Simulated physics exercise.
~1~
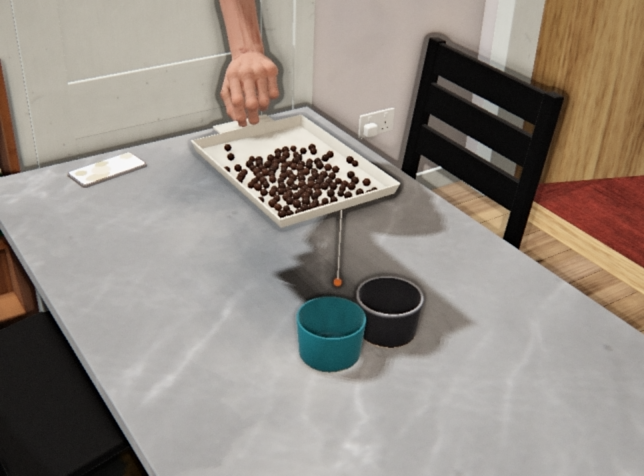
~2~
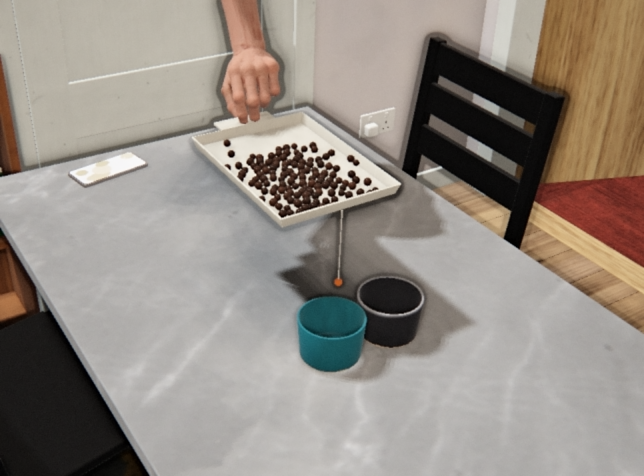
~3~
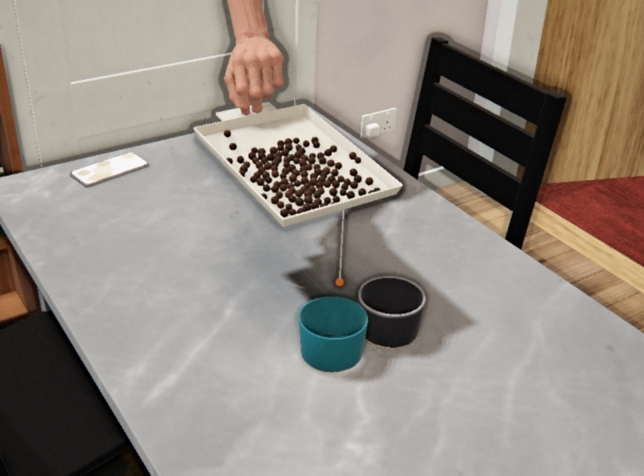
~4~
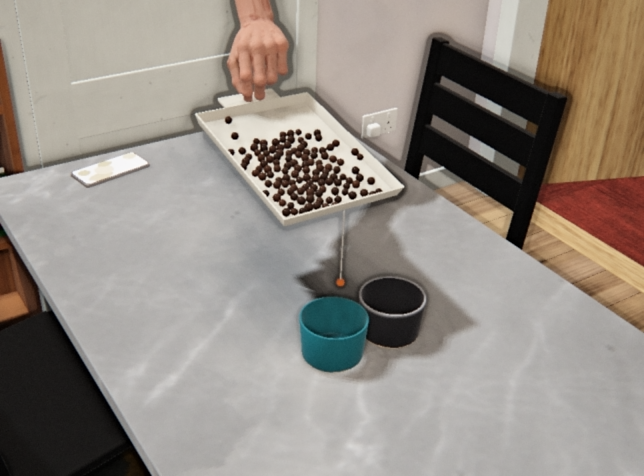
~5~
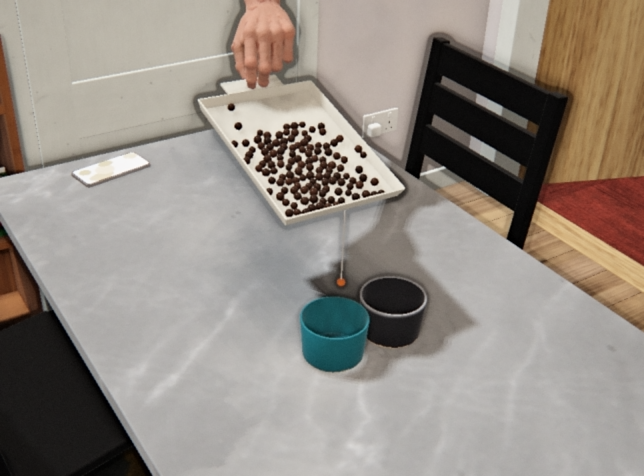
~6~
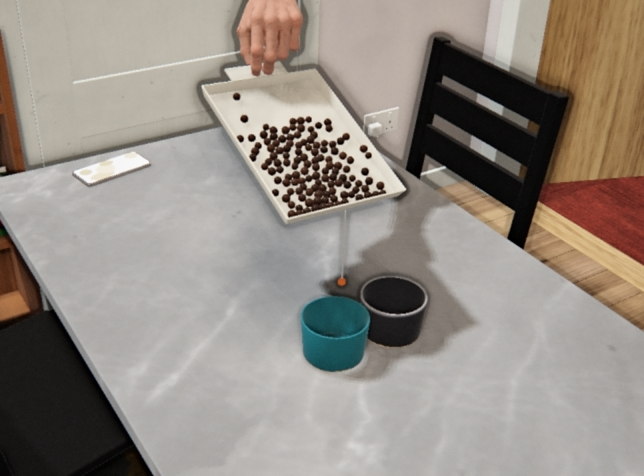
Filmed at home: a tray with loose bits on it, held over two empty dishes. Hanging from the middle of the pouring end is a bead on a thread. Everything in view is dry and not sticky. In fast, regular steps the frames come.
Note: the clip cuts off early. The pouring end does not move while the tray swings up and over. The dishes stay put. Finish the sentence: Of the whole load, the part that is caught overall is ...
... more than half of it.
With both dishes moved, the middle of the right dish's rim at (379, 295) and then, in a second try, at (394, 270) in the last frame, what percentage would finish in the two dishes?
Roughly 70 % and 10 %.
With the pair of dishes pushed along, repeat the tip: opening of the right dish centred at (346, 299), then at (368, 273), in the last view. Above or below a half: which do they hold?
A minority, then a minority.
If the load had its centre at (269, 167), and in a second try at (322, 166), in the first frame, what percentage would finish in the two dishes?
Shares: 70 % for the first, 80 % for the second.
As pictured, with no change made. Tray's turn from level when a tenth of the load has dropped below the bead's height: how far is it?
Near 65 degrees.
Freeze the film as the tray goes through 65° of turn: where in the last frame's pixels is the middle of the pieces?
Look close to (364, 202) in the last picture.
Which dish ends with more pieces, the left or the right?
The one to the right.
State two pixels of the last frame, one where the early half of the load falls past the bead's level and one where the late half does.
Around (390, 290) at first; around (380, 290) after that.
Soon after the last picture, tray tipped steeply; about two thirds on the tray; a stray few in the left dish; a small part in the right dish; a stray few outside both; about a quarter in the air.
A little later, tray tipped past a quarter turn; a stray few on the tray; about a quarter in the left dish; about half in the right dish; about a quarter outside both; a small part in the air.
Later still, tray tipped past a quarter turn; about a quarter in the left dish; about half in the right dish; about a quarter outside both.
By the end, tray tipped past a quarter turn; about a quarter in the left dish; about half in the right dish; about a quarter outside both.
